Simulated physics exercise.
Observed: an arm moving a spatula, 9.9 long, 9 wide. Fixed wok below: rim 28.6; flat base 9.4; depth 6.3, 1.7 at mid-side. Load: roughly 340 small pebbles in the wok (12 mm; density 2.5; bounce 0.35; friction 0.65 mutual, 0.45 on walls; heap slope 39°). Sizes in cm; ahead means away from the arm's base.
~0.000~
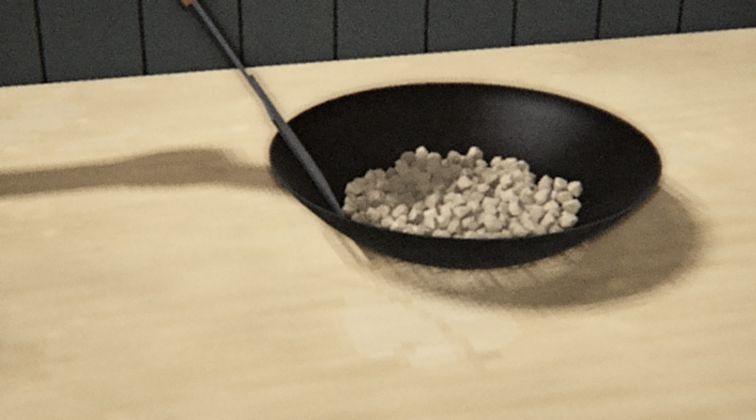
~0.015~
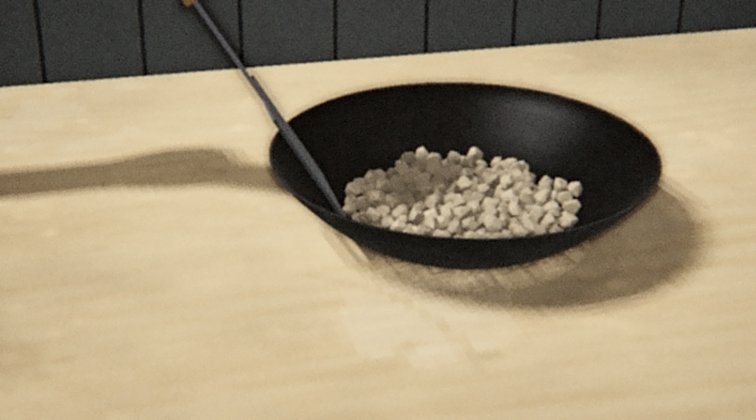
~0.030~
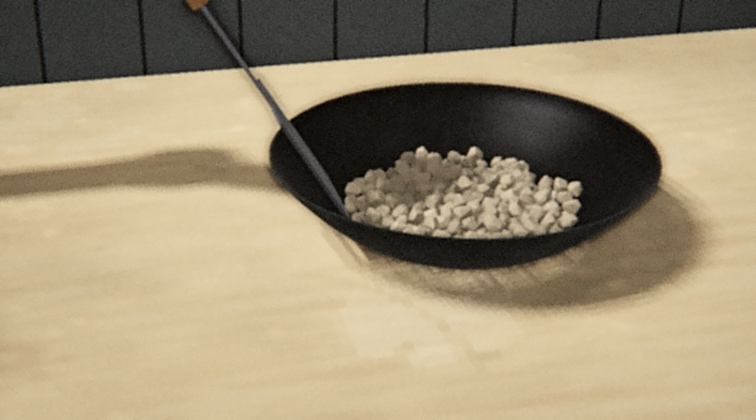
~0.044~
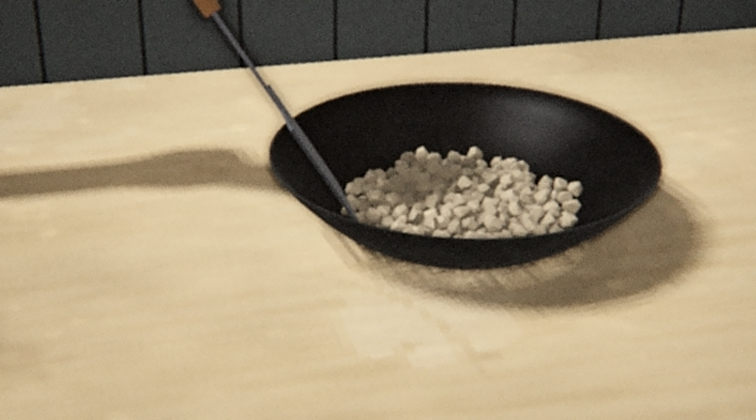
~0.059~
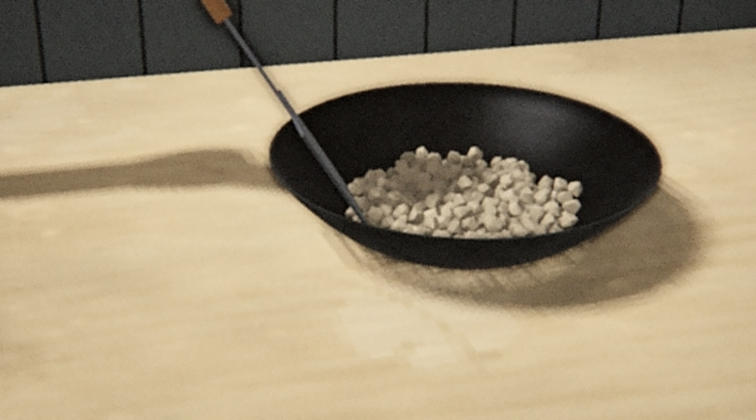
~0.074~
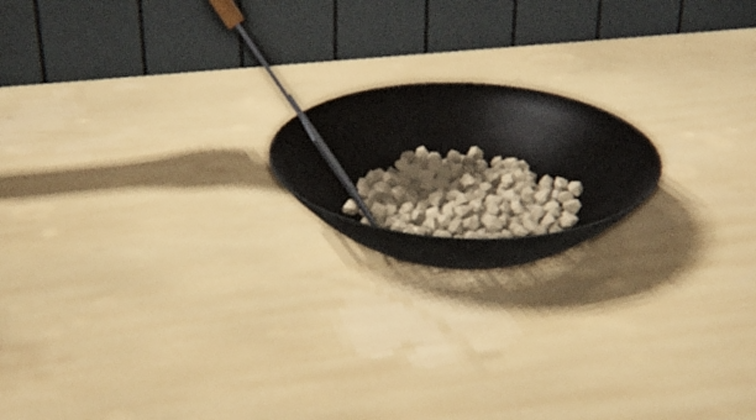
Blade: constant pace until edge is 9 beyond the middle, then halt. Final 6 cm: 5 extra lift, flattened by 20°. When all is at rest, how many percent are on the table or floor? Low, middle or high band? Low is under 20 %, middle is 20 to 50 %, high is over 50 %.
Low band.
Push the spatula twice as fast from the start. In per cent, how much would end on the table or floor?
About 40 %.
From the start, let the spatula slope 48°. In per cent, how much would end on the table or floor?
I'd expect near 10 percent then.
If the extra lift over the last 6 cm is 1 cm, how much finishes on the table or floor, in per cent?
Result: Approx. 25 %.
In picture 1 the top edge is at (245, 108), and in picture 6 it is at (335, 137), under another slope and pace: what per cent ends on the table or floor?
Some 40 per cent.
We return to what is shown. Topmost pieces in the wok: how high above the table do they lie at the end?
About 7.0 centimetres.
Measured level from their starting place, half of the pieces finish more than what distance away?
I'd put it at close to 7 centimetres.
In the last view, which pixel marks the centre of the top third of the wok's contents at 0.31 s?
It is centred close to (592, 150).
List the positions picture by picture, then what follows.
The first picture shows spatula top edge at (261, 96), sloping 59°; upper third of the load around (465, 198), from x 350 to 575, top at y 155; 339 in the wok.
The second picture shows spatula top edge at (262, 97), sloping 59°; upper third of the load around (465, 198), from x 350 to 575, top at y 155.
The third picture shows spatula top edge at (269, 101), sloping 59°; upper third of the load around (465, 198), from x 350 to 575, top at y 155.
The fourth picture shows spatula top edge at (279, 106), sloping 59°; upper third of the load around (465, 198), from x 350 to 575, top at y 155.
The fifth picture shows spatula top edge at (290, 112), sloping 59°; upper third of the load around (465, 198), from x 355 to 575, top at y 155.
The sixth picture shows spatula top edge at (301, 116), sloping 59°; upper third of the load around (462, 197), from x 350 to 575, top at y 155; 339 in the wok.
By 0.19 s, sloping 59°, highest piece 8 above the table; 337 in the wok, 2 on the blade or in flight.
By 0.31 s, sloping 53°, highest piece 8 above the table; 336 in the wok, 3 on the blade or in flight.
By 0.57 s, sloping 39°, highest piece 7 above the table; 295 in the wok, 33 on the table or floor, 11 on the blade or in flight.
By 1.62 s, sloping 39°, highest piece 7 above the table; 295 in the wok, 44 on the table or floor.
Final count, 295 in the wok, 44 on the table or floor. That is 13 % on the table or floor.
